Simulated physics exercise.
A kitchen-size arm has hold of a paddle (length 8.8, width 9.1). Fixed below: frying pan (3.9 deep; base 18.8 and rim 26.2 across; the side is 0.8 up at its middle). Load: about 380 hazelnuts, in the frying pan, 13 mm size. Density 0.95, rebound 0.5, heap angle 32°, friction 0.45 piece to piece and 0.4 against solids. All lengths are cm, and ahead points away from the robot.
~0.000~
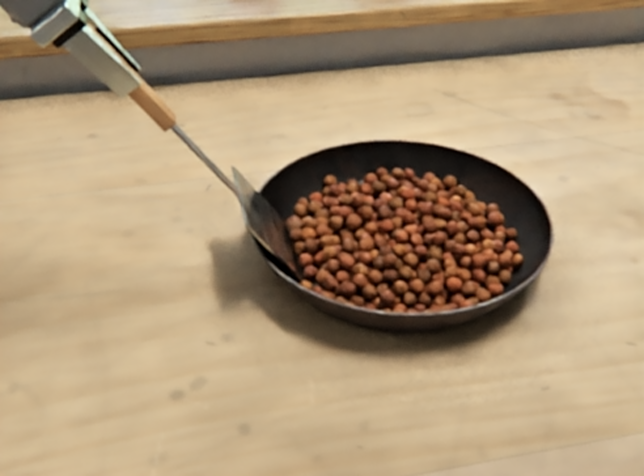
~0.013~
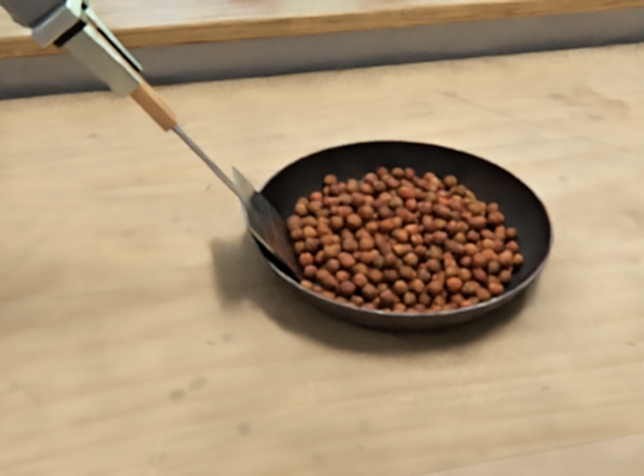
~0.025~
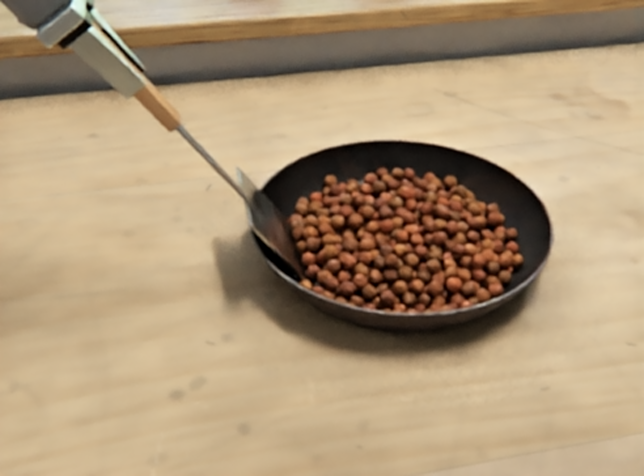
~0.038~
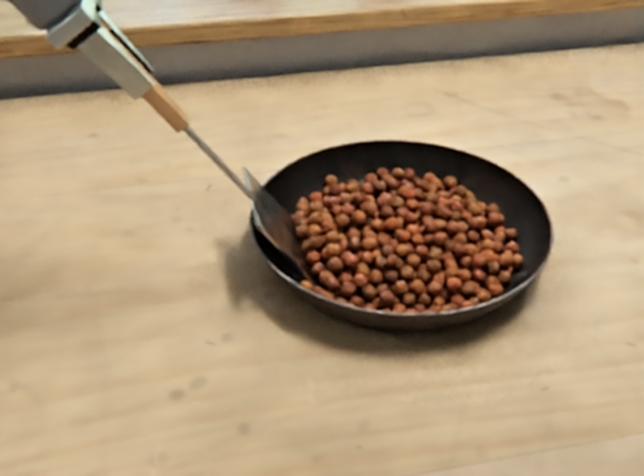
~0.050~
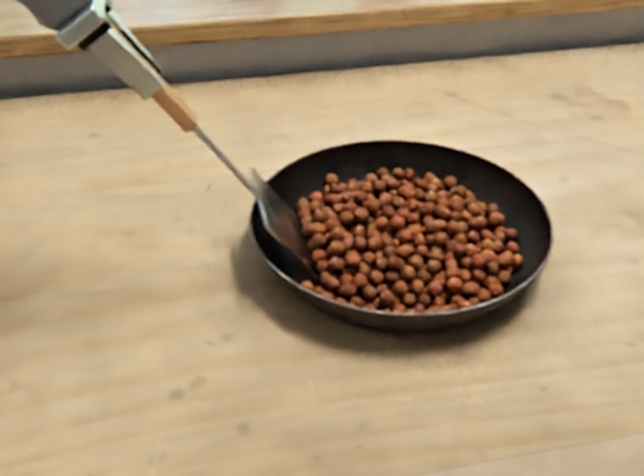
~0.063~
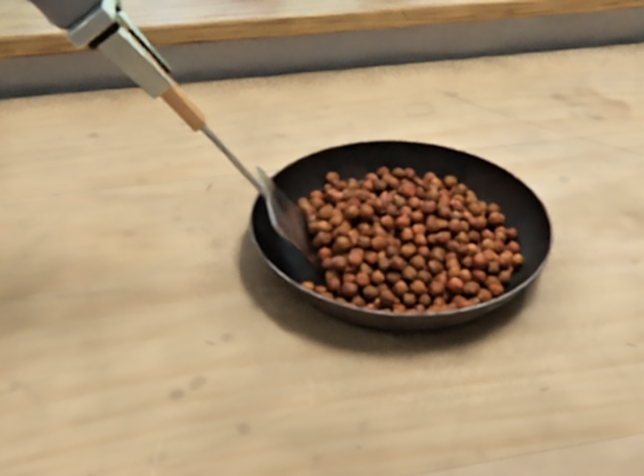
On a pale wooden surface, a robotic arm holds a paddle against the left inside edge of a dark frying pan filled with round, reddish-brown hazelnuts. The arm slides the paddle slightly to the right, nudging the nearest nuts inward, while the rest of the heap barely changes.
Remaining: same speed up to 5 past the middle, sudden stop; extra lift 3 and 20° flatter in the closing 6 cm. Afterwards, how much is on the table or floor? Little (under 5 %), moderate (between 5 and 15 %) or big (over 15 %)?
A little share, under 5 %, ends on the table or floor.
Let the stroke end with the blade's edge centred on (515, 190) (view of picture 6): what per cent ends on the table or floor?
Some 30 per cent.
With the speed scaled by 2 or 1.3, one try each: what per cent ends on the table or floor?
Some 10 and 0 per cent.
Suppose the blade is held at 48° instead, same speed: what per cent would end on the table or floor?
It would be near 0 per cent.
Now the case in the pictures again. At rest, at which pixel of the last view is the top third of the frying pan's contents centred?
At about (480, 212).
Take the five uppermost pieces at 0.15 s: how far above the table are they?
Roughly 5 cm.
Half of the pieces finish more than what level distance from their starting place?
Some 3 cm.
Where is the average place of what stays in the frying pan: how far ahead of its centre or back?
About 4.5 cm ahead.
After 0.15 s, sloping 56°, highest piece 5 above the table; 383 in the frying pan.
After 0.24 s, sloping 47°, highest piece 6 above the table; 383 in the frying pan.
After 0.48 s, sloping 36°, highest piece 5 above the table; 382 in the frying pan, 1 on the blade or in flight.
After 1.53 s, sloping 36°, highest piece 5 above the table; 382 in the frying pan, 1 on the table or floor.
At rest, 382 in the frying pan, 1 on the table or floor. That is 0 % on the table or floor.
